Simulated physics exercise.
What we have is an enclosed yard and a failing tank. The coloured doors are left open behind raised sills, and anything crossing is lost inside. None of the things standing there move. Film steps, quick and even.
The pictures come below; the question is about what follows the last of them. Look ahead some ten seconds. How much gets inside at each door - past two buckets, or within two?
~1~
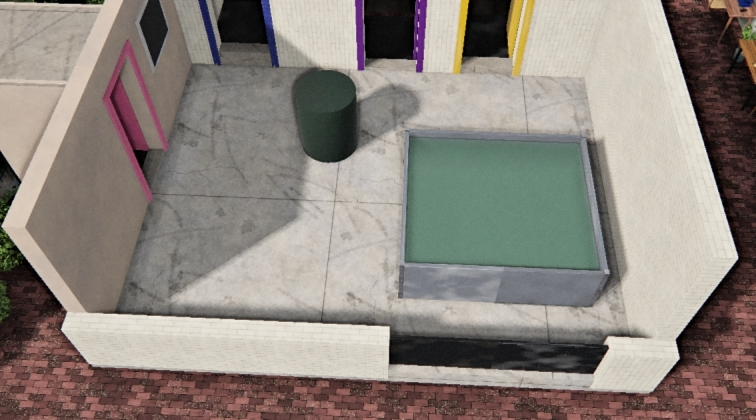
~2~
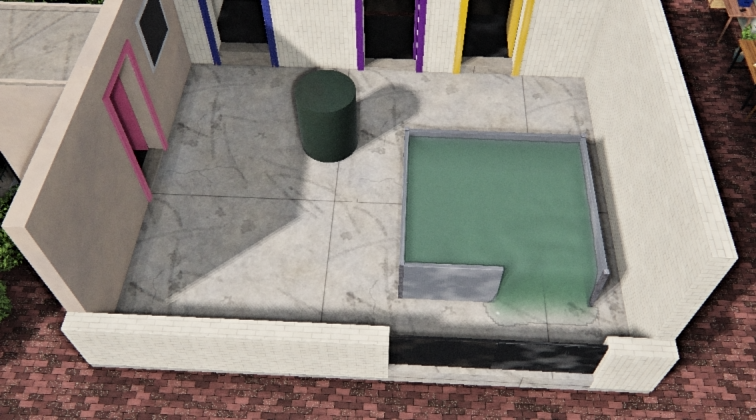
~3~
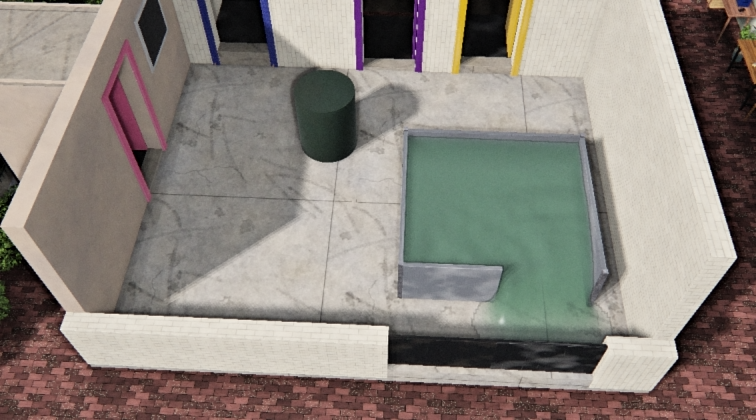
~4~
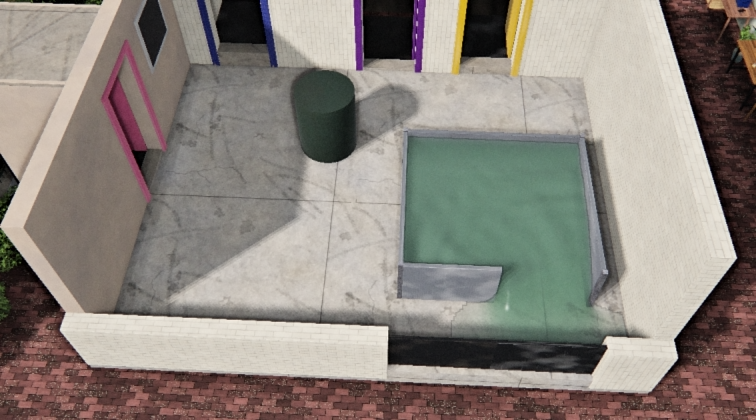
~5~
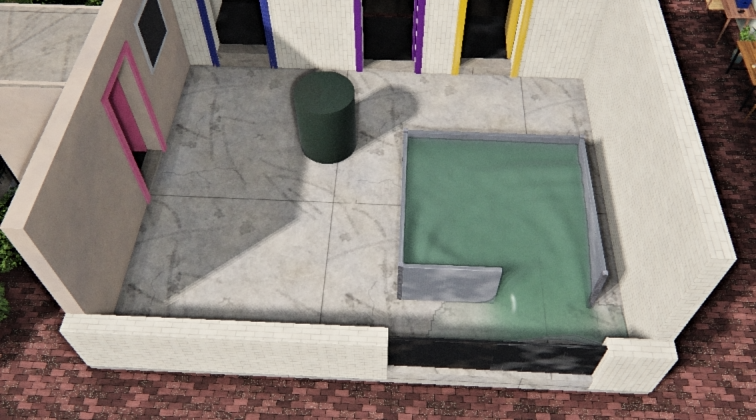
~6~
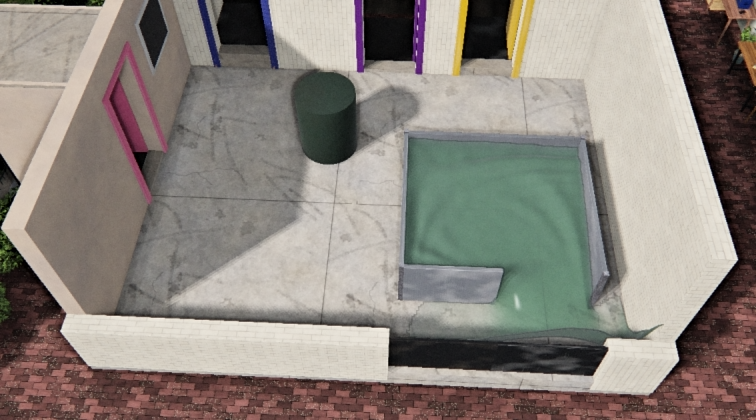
The pink door past two, the yellow door within two, the purple door past two, the blue door within two.
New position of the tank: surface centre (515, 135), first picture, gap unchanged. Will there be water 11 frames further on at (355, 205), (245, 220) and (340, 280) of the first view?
As listed: Free of water, not flooded, awash.
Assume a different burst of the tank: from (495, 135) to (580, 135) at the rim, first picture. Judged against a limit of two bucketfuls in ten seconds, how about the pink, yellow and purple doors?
Briefly, pink crosses the limit, yellow crosses the limit, and purple crosses the limit.
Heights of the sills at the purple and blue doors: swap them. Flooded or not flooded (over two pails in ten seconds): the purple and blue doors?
Then: Purple is under, blue lets more in.
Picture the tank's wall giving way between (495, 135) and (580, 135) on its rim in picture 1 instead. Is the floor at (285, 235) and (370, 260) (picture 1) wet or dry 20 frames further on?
In the order asked: Unwetted, then unwetted.
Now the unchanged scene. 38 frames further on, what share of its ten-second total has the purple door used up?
Around 0 in a hundred.
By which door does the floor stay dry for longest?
That is the blue-painted one.
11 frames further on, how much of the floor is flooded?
Close to 35 %.
A moment on, water covers 20 % of the floor; the pink door not reached, the yellow door not reached, the purple door not reached, the blue door not reached.
Next, water covers 35 % of the floor; the pink door not reached, the yellow door not reached, the purple door not reached, the blue door not reached.
Then, water covers 60 % of the floor; the pink door wet at the sill, nothing in, the yellow door wet at the sill, nothing in, the purple door wet at the sill, nothing in, the blue door not reached.
Later, water covers 95 % of the floor; the pink door over two buckets in, the yellow door wet at the sill, nothing in, the purple door wet at the sill, nothing in, the blue door wet at the sill, nothing in.
In the end, water covers 100 % of the floor; the pink door over two buckets in, the yellow door wet at the sill, nothing in, the purple door over two buckets in, the blue door wet at the sill, nothing in.
